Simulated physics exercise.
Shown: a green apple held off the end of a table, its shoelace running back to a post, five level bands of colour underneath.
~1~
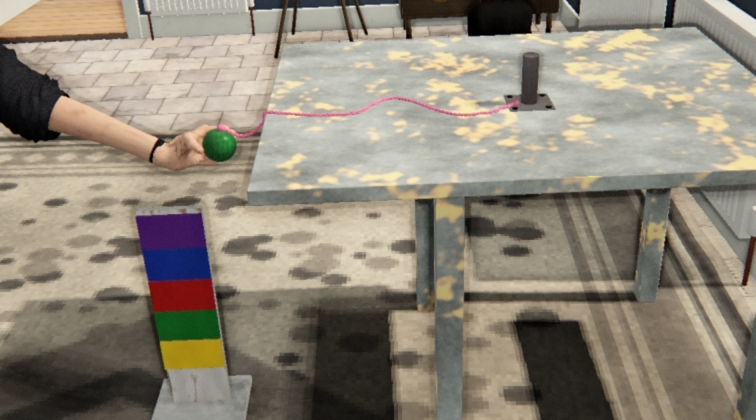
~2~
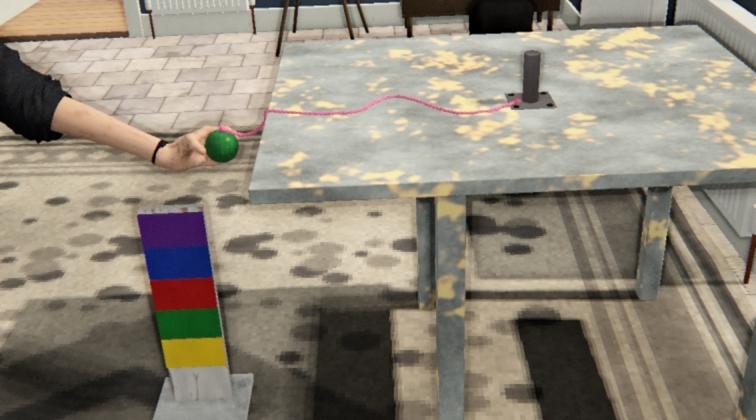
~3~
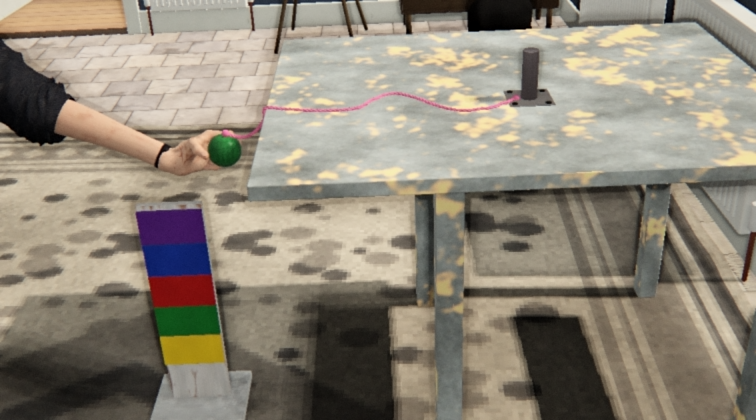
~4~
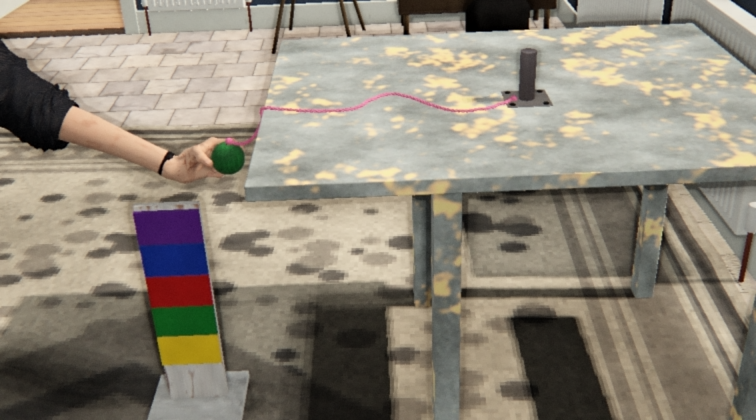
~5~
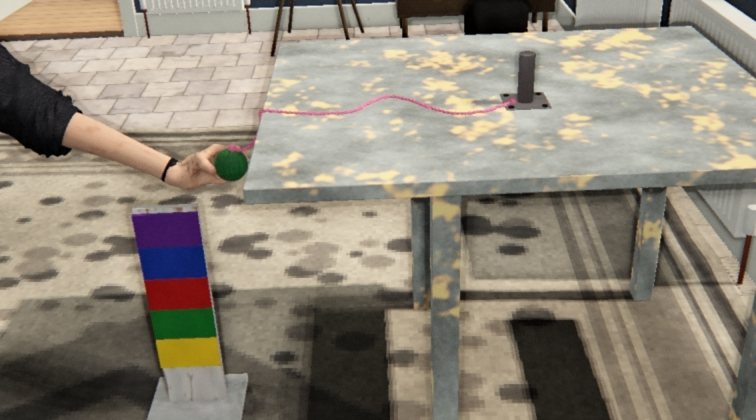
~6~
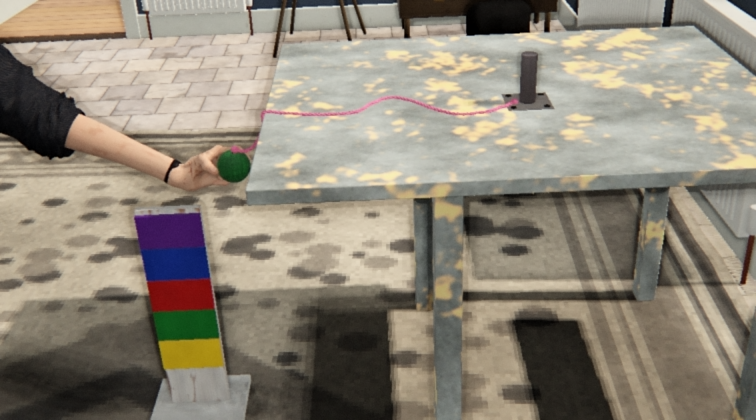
At a table's left end, a hand holding a small green ball on a pink cord, lowering it slightly beside the edge.
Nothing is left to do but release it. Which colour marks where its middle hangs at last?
Purple.
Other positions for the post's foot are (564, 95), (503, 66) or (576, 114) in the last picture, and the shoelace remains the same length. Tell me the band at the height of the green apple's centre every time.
Going case by case, it's none, it hangs higher, purple and finally above them all.
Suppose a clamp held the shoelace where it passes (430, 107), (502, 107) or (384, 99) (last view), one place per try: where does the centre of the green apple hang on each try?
The pixel places are (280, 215), (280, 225) and (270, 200), one per try.
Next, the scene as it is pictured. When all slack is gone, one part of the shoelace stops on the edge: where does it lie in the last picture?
That spot is near (313, 115).
A little later, apple near (252, 221); level with purple.
Next, apple near (302, 223); level with purple.
Later still, apple near (282, 229); level with purple.
When it is over, apple near (279, 230); level with purple. Its middle rests at the purple band.
